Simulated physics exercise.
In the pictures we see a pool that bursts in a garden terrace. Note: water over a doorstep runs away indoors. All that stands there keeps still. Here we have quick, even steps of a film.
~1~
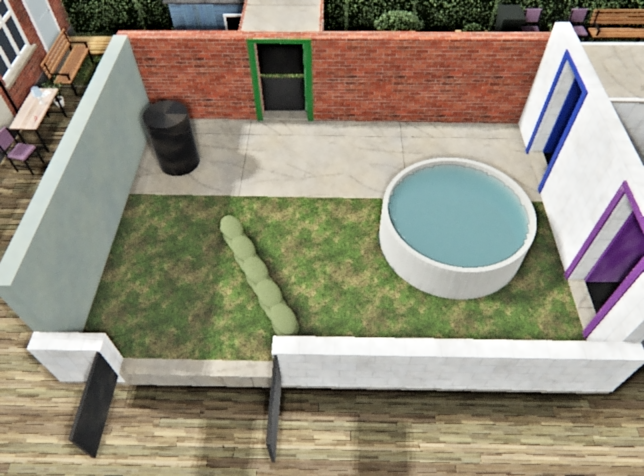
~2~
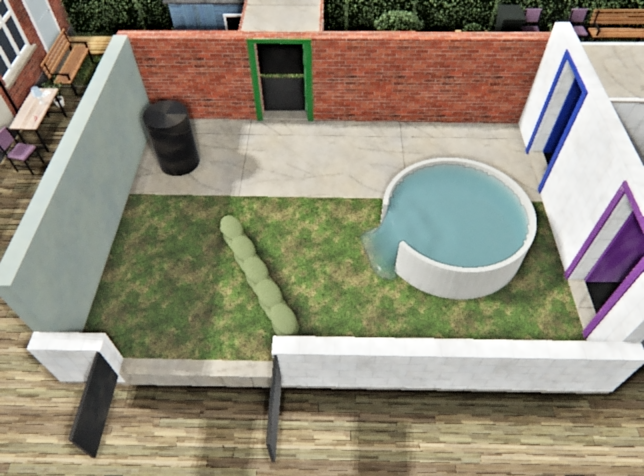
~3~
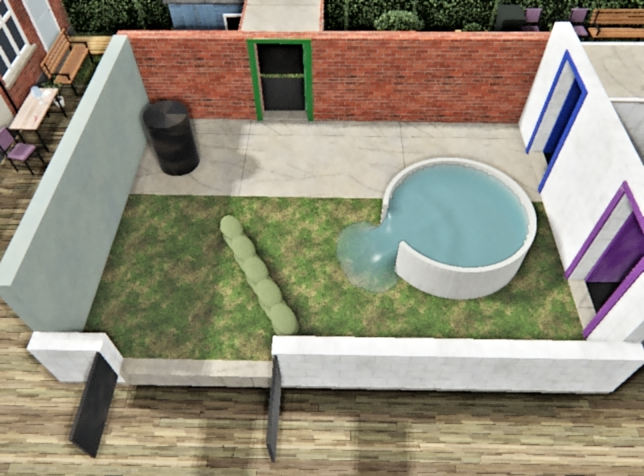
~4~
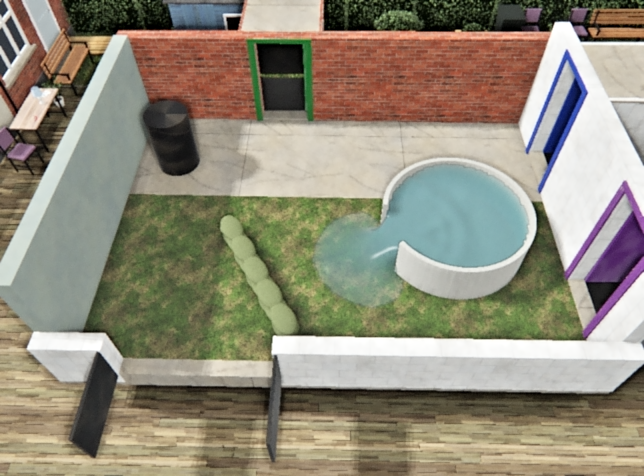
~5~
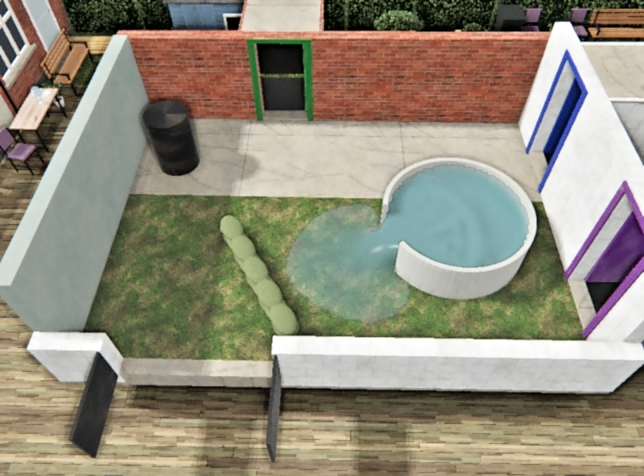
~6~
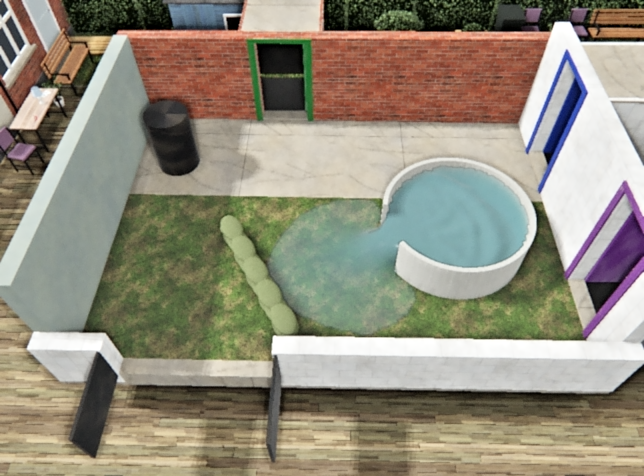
Water pouring from a gap in the left side of a round white pool, spreading left across grass to a row of bushes.
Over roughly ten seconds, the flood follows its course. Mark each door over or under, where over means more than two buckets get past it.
Green door - over; blue door - under; purple door - over.
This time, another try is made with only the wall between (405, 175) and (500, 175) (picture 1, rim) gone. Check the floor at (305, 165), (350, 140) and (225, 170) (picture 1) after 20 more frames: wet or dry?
Going through them one by one, I'd say waterlogged, then waterlogged, then waterlogged.
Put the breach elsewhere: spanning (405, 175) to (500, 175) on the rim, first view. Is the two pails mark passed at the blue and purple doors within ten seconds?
The blue one crosses the line and the purple one crosses the line, I think.
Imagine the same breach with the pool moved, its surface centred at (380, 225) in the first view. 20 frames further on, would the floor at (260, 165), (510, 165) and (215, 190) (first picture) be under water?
I'd call them watered, still dry and watered, in the order asked.
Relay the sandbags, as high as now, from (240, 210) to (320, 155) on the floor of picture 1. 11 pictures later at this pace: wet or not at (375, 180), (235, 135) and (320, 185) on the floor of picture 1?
The first point is still bare, the second still bare and the third swamped.
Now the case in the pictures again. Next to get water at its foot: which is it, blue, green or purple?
From the pictures, my answer is the one in green.
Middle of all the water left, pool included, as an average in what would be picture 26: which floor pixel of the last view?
(380, 245).
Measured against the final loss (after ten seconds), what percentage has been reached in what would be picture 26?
Roughly 10 percent.
A moment on, water covers 20 % of the floor; the green door not reached, the blue door not reached, the purple door not reached.
Next, water covers 30 % of the floor; the green door not reached, the blue door not reached, the purple door not reached.
Then, water covers 50 % of the floor; the green door wet at the sill, nothing in, the blue door not reached, the purple door not reached.
Later, water covers 80 % of the floor; the green door over two buckets in, the blue door not reached, the purple door under two buckets in.
In the end, water covers 95 % of the floor; the green door over two buckets in, the blue door wet at the sill, nothing in, the purple door over two buckets in.
